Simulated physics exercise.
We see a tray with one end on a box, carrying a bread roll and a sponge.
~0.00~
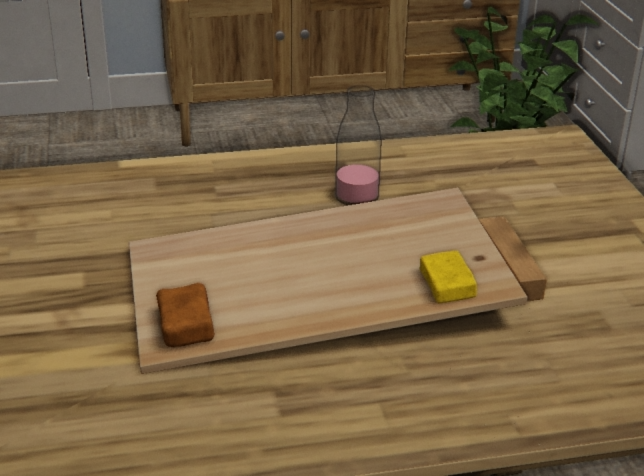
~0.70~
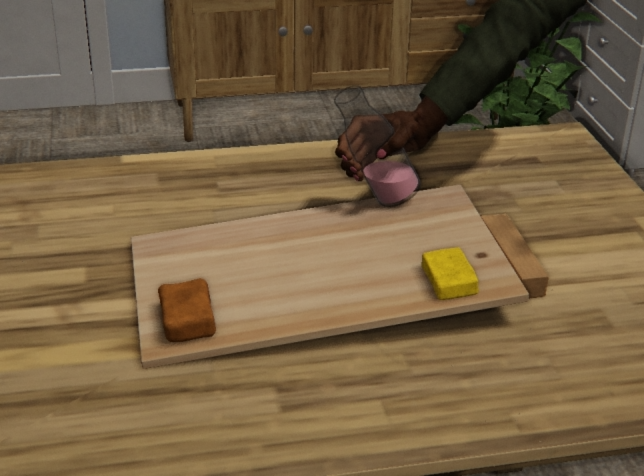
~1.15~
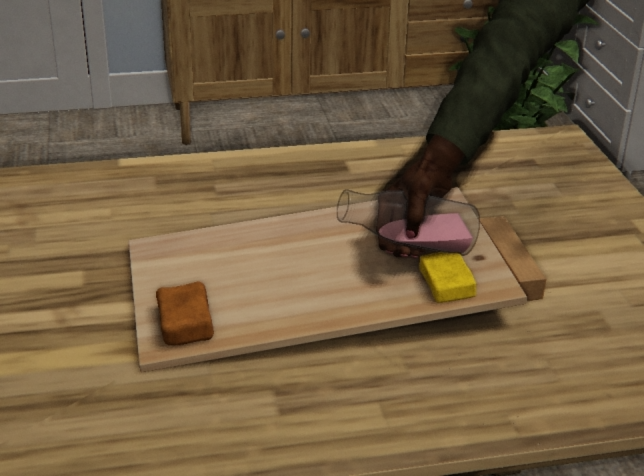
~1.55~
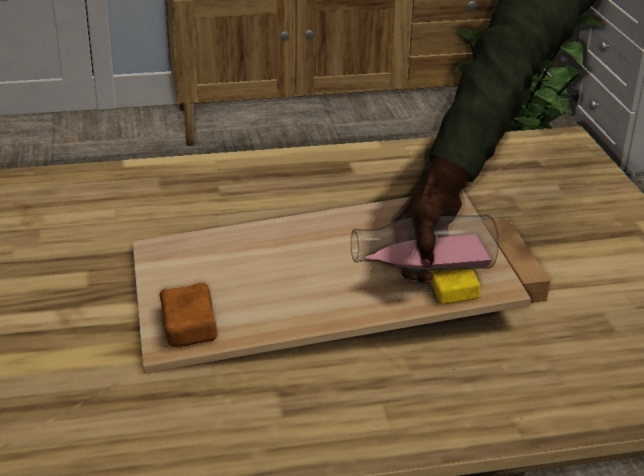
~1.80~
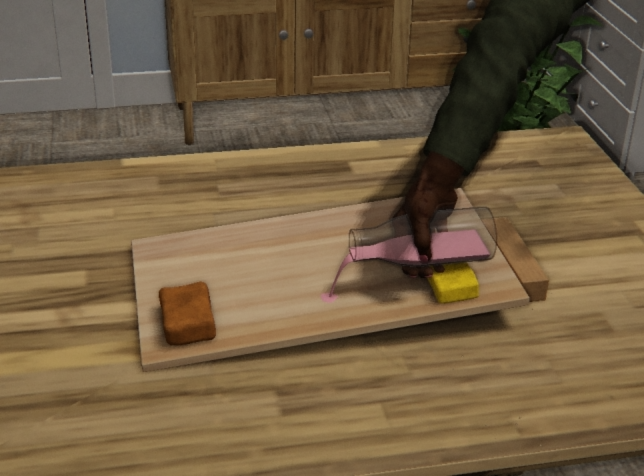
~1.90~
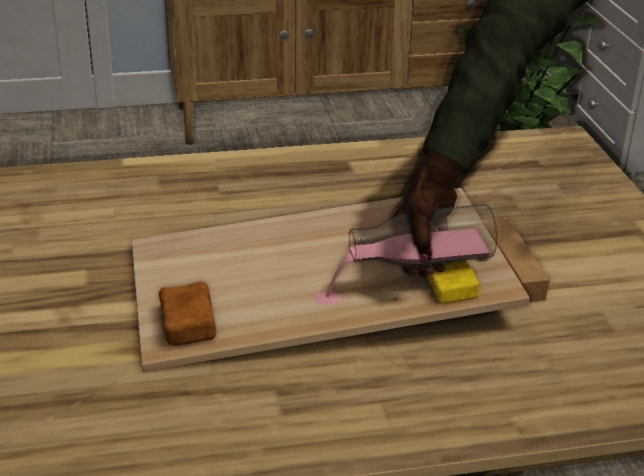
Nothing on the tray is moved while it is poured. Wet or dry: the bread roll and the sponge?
The bread roll gets wet; the sponge stays dry.
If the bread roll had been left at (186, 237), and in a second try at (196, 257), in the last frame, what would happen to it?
In the first try it escapes; in the second it escapes.
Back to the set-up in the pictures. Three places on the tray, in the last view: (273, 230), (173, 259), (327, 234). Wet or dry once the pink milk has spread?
In turn: Not reached, clear of it, untouched.
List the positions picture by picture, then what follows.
The first frame shows the tray slopes down to the left; milk bottle (359, 143) about a quarter full; bread roll (185, 314); sponge (448, 276).
The second frame shows milk bottle (373, 142) tipped 25° with all of its load; bread roll (187, 310).
The third frame shows milk bottle (404, 218) tipped 70° with all of its load; sponge (447, 276).
The fourth frame shows the tray slopes down to the left; milk bottle (420, 244) tipped 85° with all of its load; bread roll (188, 314).
The fifth frame shows the first of it lands; milk bottle (418, 239) tipped 90° with all of its load; sponge (450, 276).
The sixth frame shows the first of it lands; milk bottle (419, 239) tipped 90° with nearly all of its load; bread roll (187, 313); sponge (450, 276).
After 2.6 s, it runs down to the left; the bread roll is wet; the sponge is dry.
After 4.2 s, it runs down to the left and off the end; the bread roll is wet; the sponge is dry.
After 8.0 s, it runs down to the left and off the end; the bread roll is wet; the sponge is dry.
